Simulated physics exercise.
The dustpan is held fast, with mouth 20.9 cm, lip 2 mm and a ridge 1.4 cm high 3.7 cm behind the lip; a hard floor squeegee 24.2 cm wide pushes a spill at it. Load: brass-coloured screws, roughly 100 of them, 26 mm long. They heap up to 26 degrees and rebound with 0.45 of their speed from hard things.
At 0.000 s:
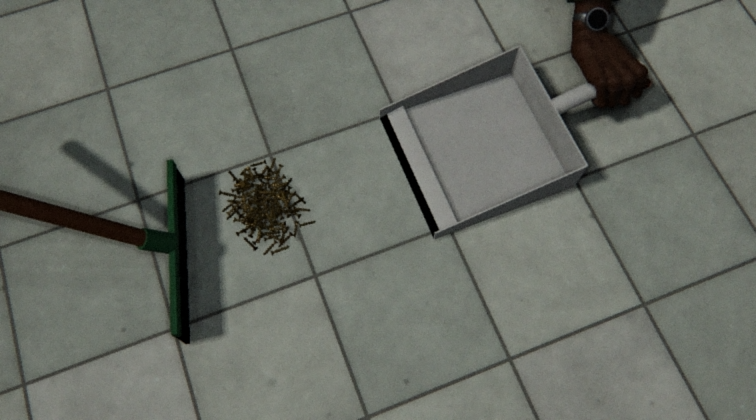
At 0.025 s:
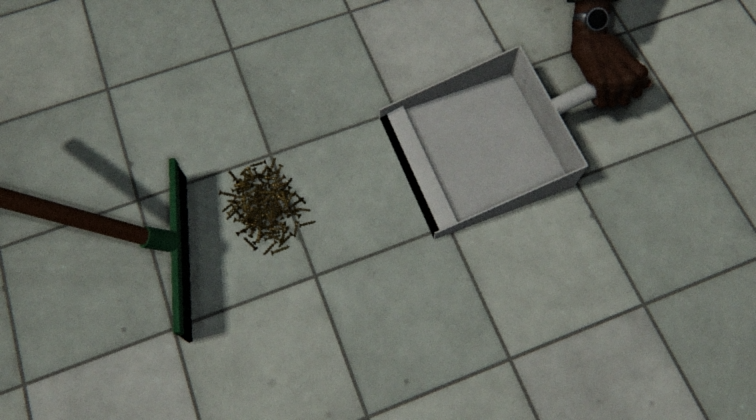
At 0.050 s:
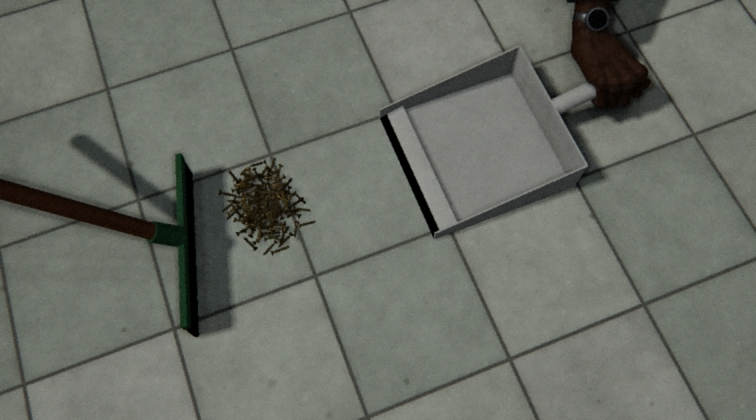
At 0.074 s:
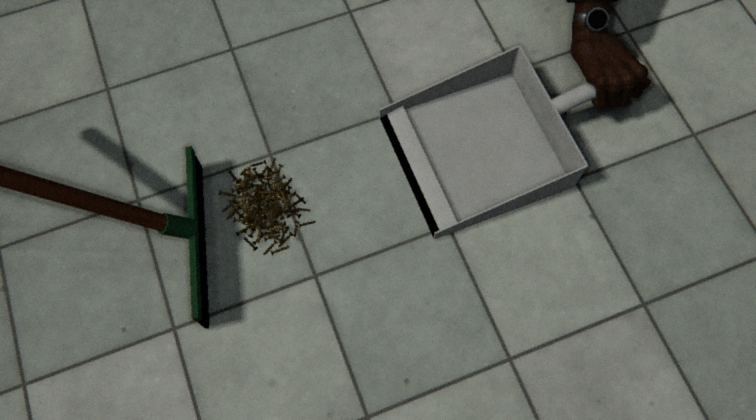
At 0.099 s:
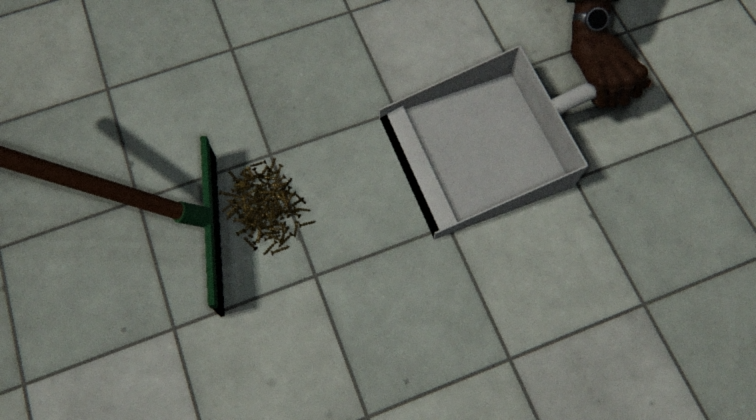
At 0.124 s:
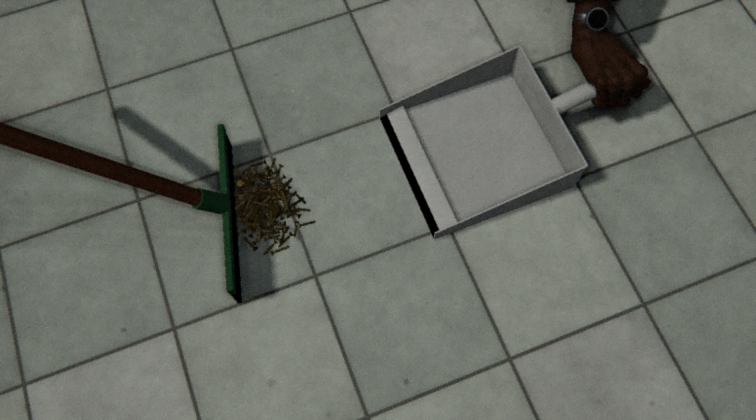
A hand holding a pale dustpan still on grey tiles while a green squeegee slides right, meeting a pile of small brass-coloured screws.
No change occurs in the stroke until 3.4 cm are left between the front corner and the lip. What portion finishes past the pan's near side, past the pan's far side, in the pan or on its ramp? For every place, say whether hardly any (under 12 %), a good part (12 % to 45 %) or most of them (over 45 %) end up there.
Near side: Hardly any; far side: A good part; pan: A good part.
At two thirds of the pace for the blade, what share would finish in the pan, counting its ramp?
Some 5 %.
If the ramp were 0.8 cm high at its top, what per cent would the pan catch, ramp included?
Something like 30 per cent, ramp included.
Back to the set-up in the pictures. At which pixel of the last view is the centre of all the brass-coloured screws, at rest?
About (393, 160).
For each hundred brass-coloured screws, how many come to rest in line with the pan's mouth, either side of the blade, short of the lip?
Some 60 per cent of them end up there.
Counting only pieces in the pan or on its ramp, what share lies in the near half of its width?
Some 30 per cent.
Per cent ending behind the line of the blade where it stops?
Roughly 0 in a hundred.
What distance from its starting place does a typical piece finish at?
About 20 cm.
After 0.23 s, middle of the blade 14 cm from the lip; 0 % over the lip, far side 5 %, near side 0 %.
After 0.29 s, middle of the blade 8 cm from the lip; 0 % over the lip, far side 10 %, near side 0 %.
Then, at 0.50 s, middle of the blade 6 cm from the lip; 25 % over the lip, far side 15 %, near side 5 %.
In the end, at 1.4 s, near side 0 %, far side 15 %, pan 25 %, in front of the lip or behind the blade 60 %.
